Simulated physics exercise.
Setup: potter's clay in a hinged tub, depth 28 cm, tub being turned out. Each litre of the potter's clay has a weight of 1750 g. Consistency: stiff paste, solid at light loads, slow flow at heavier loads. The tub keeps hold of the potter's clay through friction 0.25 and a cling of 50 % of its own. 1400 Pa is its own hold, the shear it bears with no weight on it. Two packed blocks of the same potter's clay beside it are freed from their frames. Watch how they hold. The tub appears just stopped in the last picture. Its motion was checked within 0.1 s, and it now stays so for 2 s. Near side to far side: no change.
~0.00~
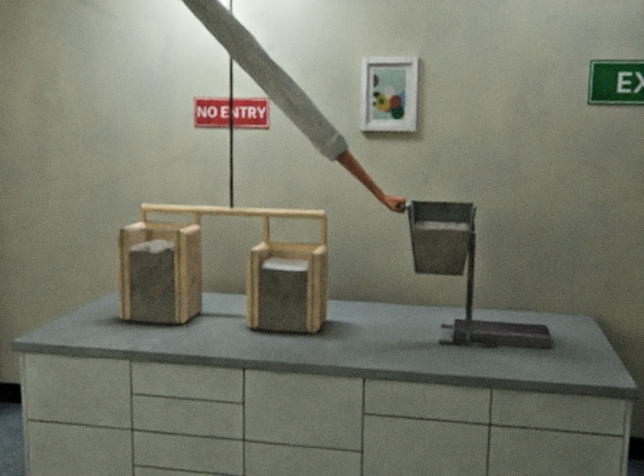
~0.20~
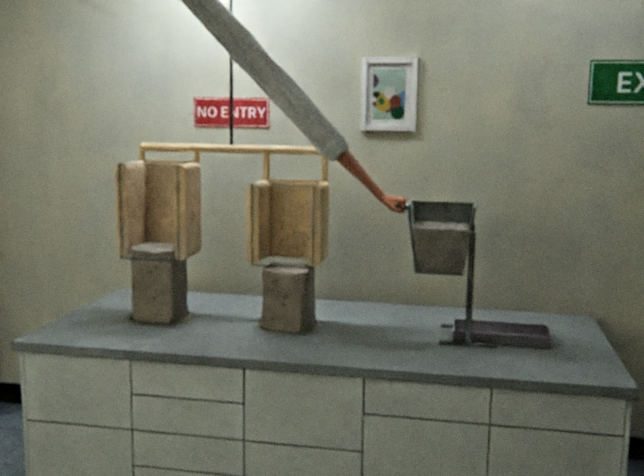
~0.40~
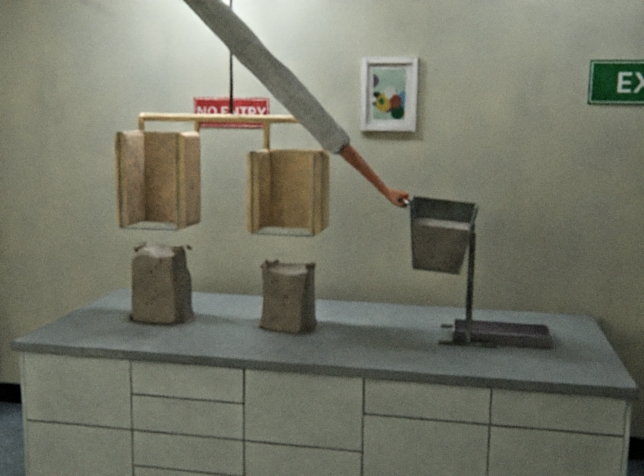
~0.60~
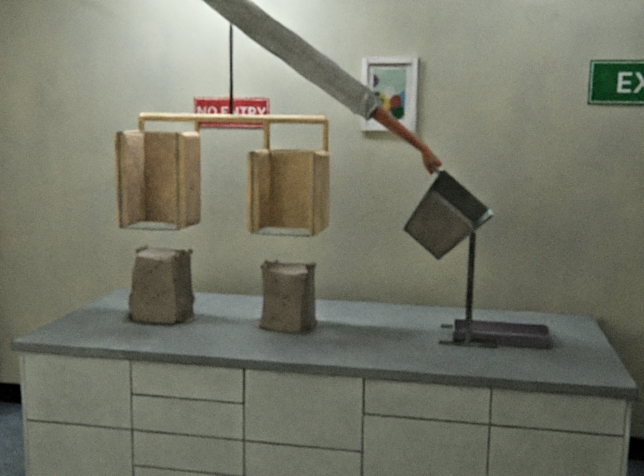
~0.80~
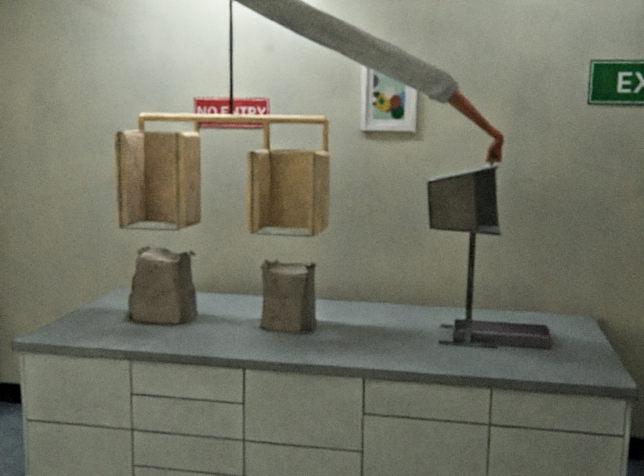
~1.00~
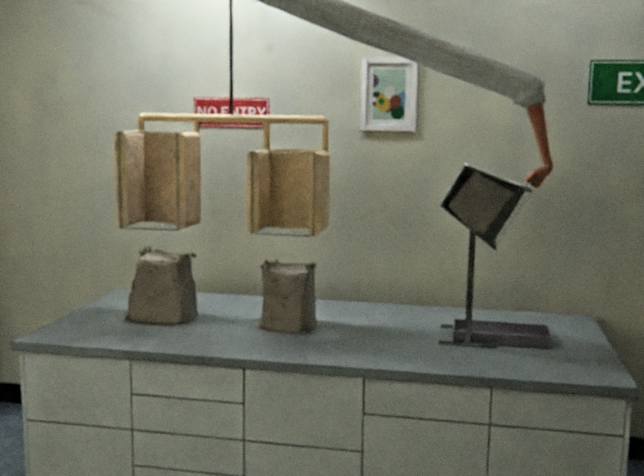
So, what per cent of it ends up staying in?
Expect roughly 0 %.
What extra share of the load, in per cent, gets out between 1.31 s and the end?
Share of load from then on: Approx. 0 %.
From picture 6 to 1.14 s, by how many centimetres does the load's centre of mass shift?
I'd estimate roughly 12 centimetres.
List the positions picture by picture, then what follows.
Handle-side rim at (409, 206), tilt 0 degrees; top of the potter's clay at (420, 228); blocks stand 36 cm, 29 cm (left to right), in the first frame.
Handle-side rim at (409, 206), tilt 0 degrees; top of the potter's clay at (420, 228); blocks stand 35 cm, 29 cm (left to right), in the second frame.
Handle-side rim at (412, 201), tilt 5 degrees; top of the potter's clay at (416, 224); blocks stand 33 cm, 29 cm (left to right), in the third frame.
Handle-side rim at (443, 172), tilt 39 degrees; top of the potter's clay at (430, 194); blocks stand 32 cm, 29 cm (left to right), in the fourth frame.
Handle-side rim at (497, 169), tilt 85 degrees; top of the potter's clay at (473, 176); blocks stand 32 cm, 29 cm (left to right), in the fifth frame.
Handle-side rim at (531, 193), tilt 118 degrees; top of the potter's clay at (477, 173); blocks stand 31 cm, 29 cm (left to right), in the sixth frame.
After 1.14 s, the tub is at 118 degrees and holds 78 %.
After 1.31 s, the tub is at 118 degrees and holds 0 %.
After 1.48 s, the tub is at 118 degrees and holds 0 %.
After 1.65 s, the tub is at 118 degrees and holds 0 %.
After 3.00 s, at the end, the tub is at 118 degrees and holds 0 %.
